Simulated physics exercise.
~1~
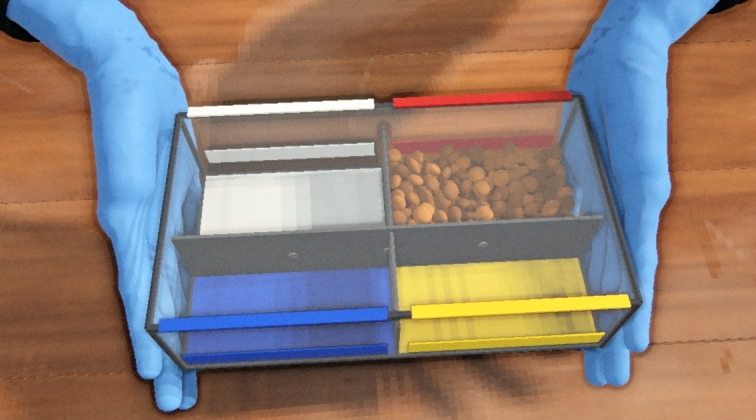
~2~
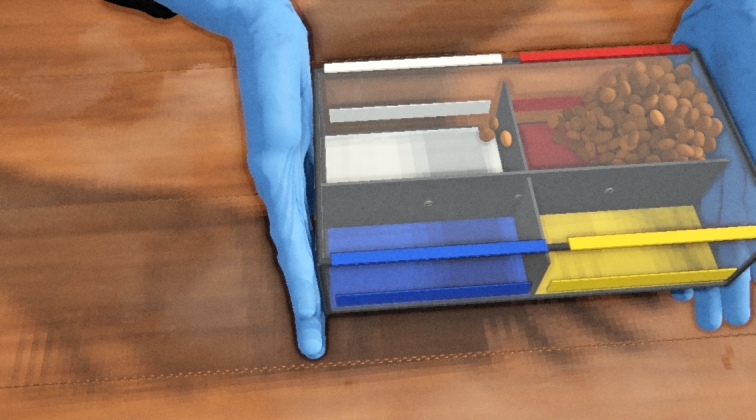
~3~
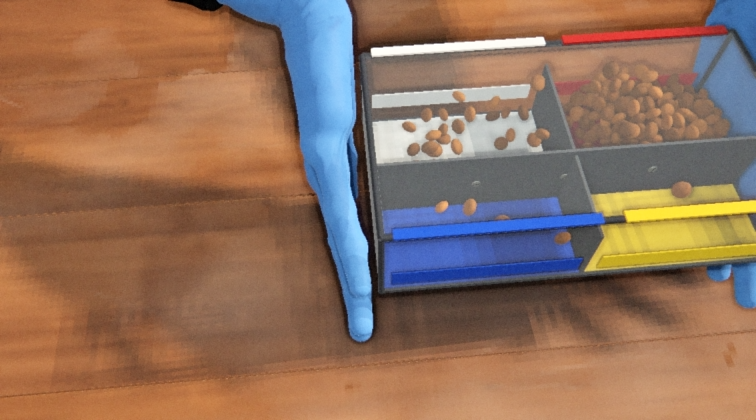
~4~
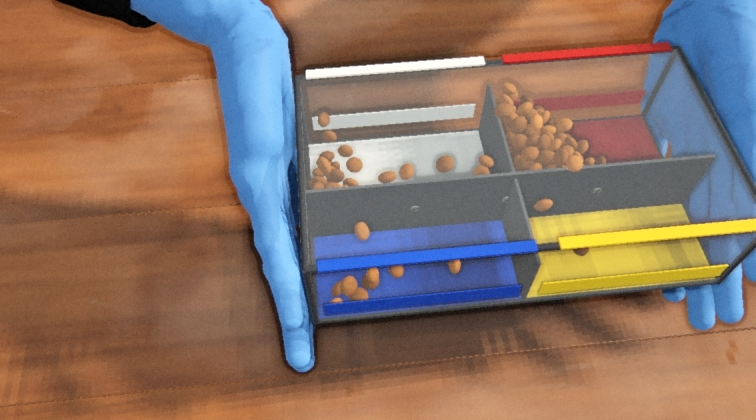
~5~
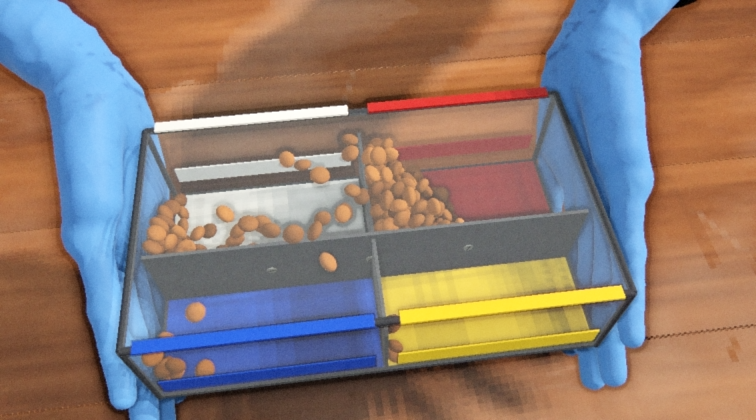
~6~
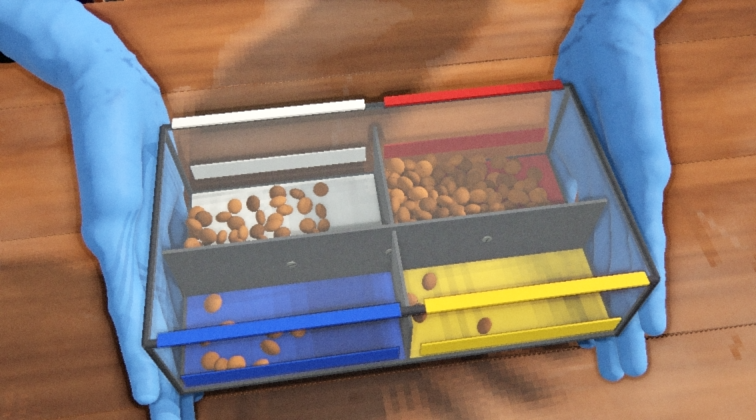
On a wooden table, two blue-gloved hands shake a clear-lidded, four-part box from side to side, scattering small brown pieces from the red section; it ends with most still in red, many in white, and a few in blue and yellow.
